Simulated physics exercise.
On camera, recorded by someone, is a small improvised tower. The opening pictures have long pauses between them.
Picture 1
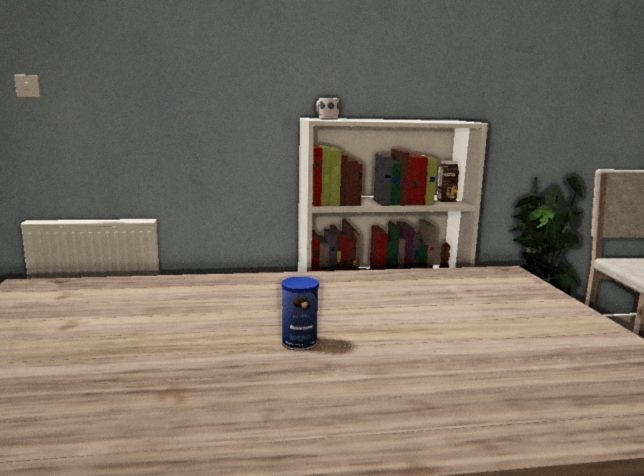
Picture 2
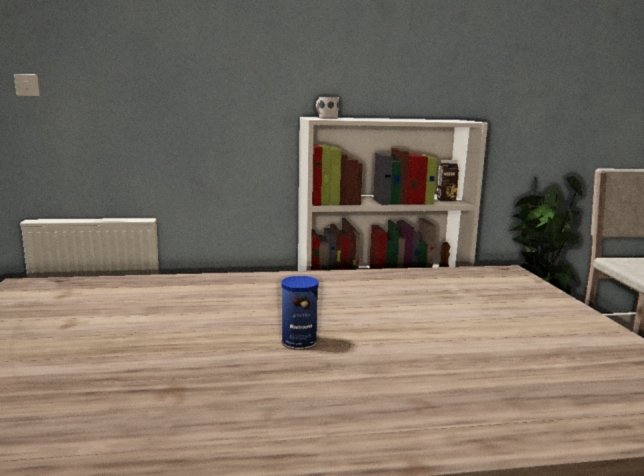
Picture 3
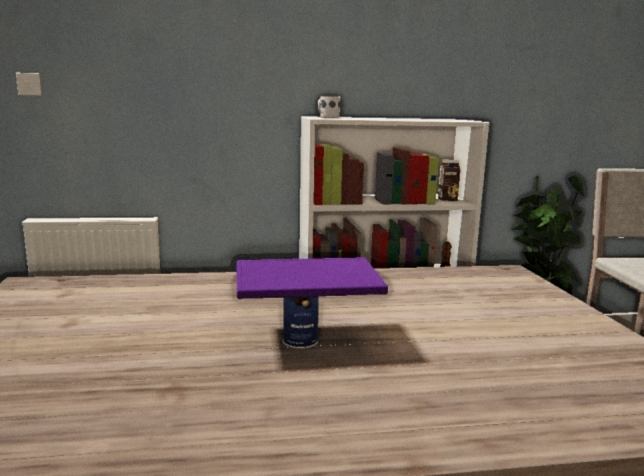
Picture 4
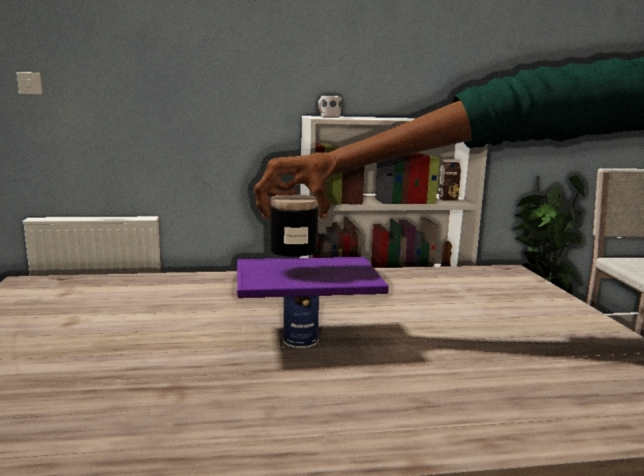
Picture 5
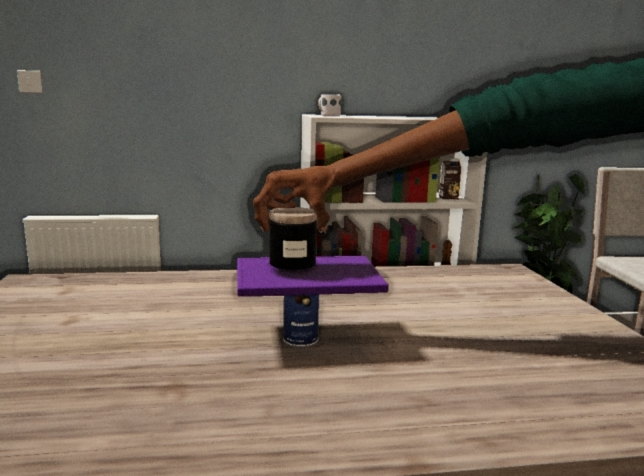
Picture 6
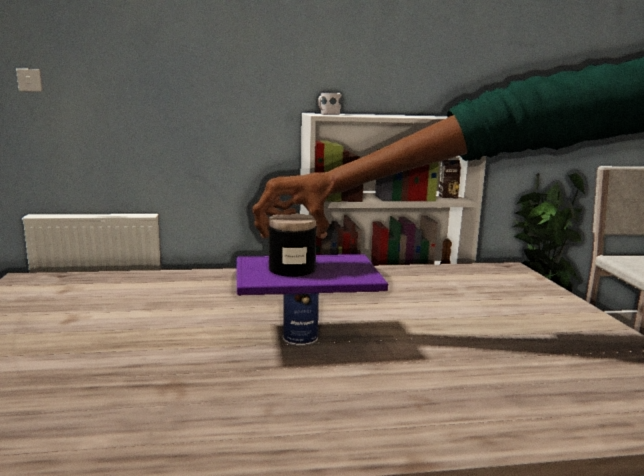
The clip shows a blue tin standing on a wooden table, then a flat purple board resting on top of it. A hand in a green sleeve lowers a black jar onto the board, left of its centre, and keeps holding it.
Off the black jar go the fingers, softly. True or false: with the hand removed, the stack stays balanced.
True.
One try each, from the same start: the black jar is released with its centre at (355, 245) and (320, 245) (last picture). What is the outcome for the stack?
Result one: The stack falls. Result two: The stack stands.
Then, 0.20 s on from there, no change.
Then, 0.80 s on from there, black jar resting near (292, 245).
In the end, all 3 unmoved. At the end, from the last picture's camera, black jar near (292, 245). The stack keeps its balance.
